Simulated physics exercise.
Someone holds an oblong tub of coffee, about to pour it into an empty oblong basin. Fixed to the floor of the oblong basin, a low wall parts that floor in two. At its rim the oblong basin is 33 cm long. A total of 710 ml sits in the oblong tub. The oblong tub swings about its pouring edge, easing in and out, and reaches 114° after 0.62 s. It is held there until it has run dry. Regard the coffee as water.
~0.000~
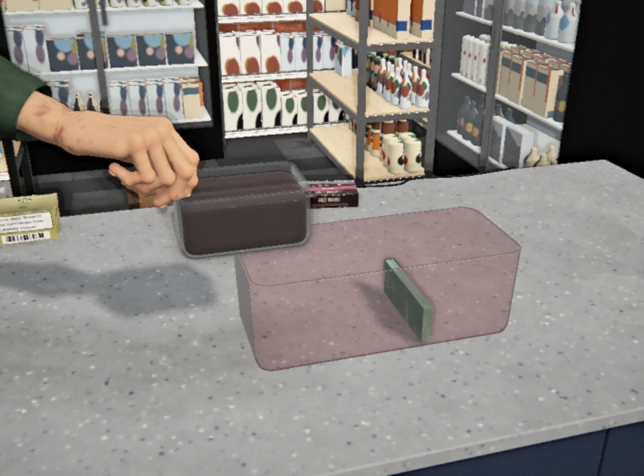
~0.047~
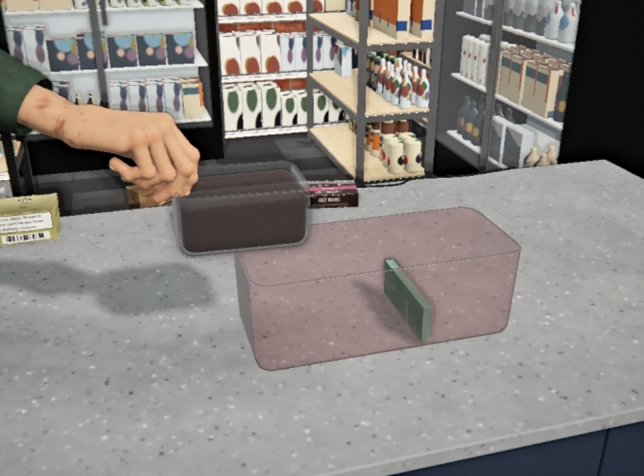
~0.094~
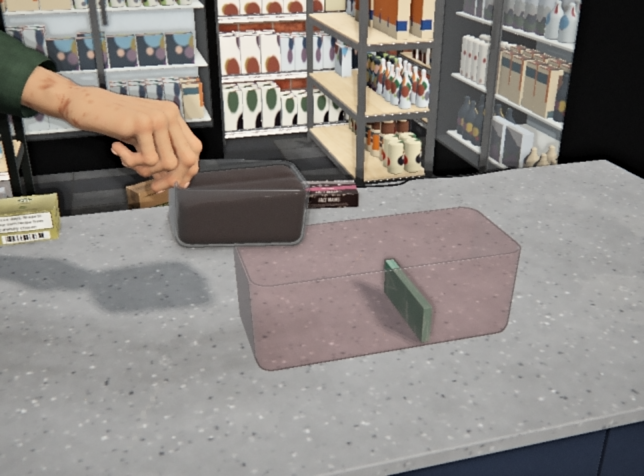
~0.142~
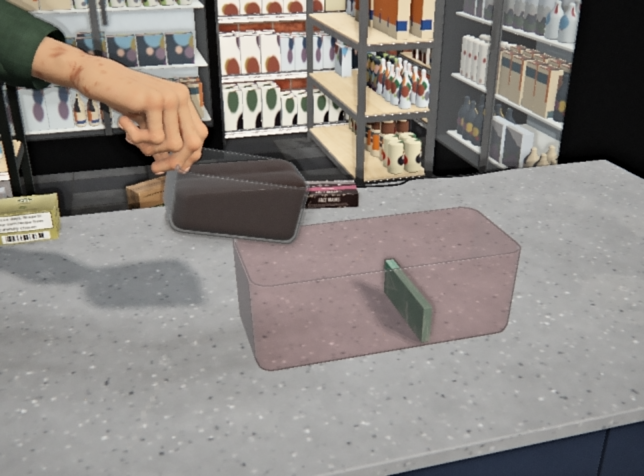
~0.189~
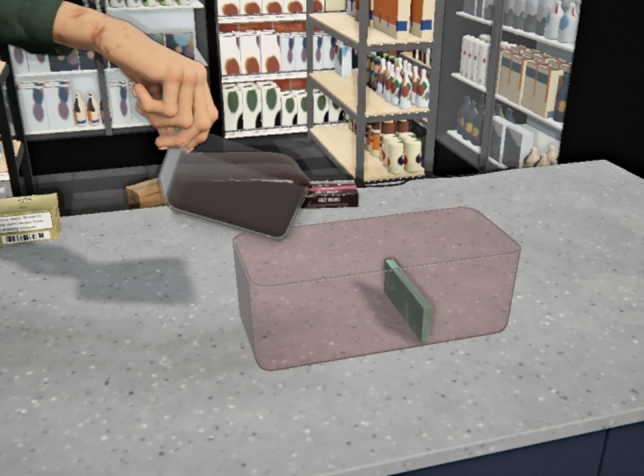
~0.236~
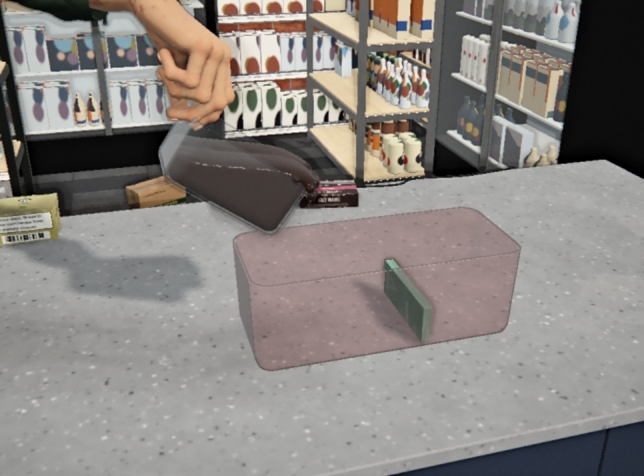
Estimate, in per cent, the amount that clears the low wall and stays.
Roughly 18 percent.
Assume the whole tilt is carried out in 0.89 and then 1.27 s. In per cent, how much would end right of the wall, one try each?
I'd expect close to 15 per cent and then close to 10 per cent.
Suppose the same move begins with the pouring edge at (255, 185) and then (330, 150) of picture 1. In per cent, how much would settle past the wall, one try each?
5 per cent first, 60 per cent second.
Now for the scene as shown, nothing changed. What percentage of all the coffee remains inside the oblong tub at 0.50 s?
22 %.
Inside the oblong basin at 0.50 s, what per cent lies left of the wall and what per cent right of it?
24 left and 0 right, roughly.
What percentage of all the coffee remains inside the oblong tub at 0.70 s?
1 %.
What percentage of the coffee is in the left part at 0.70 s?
Around 72 in a hundred.
After 0.50 s the tilt is 104° and 22 per cent is still to pour, 24 is left of the wall and 0 right of it.
After 0.70 s the tilt is 114° and 1 per cent is still to pour, 72 is left of the wall and 20 right of it.
After 0.90 s the tilt is 114° and 0 per cent is still to pour, 72 is left of the wall and 16 right of it.
After 1.12 s the tilt is 114° and 0 per cent is still to pour, 73 is left of the wall and 17 right of it.
In the end 72 per cent lies left of the wall, 18 right of it and 10 outside.
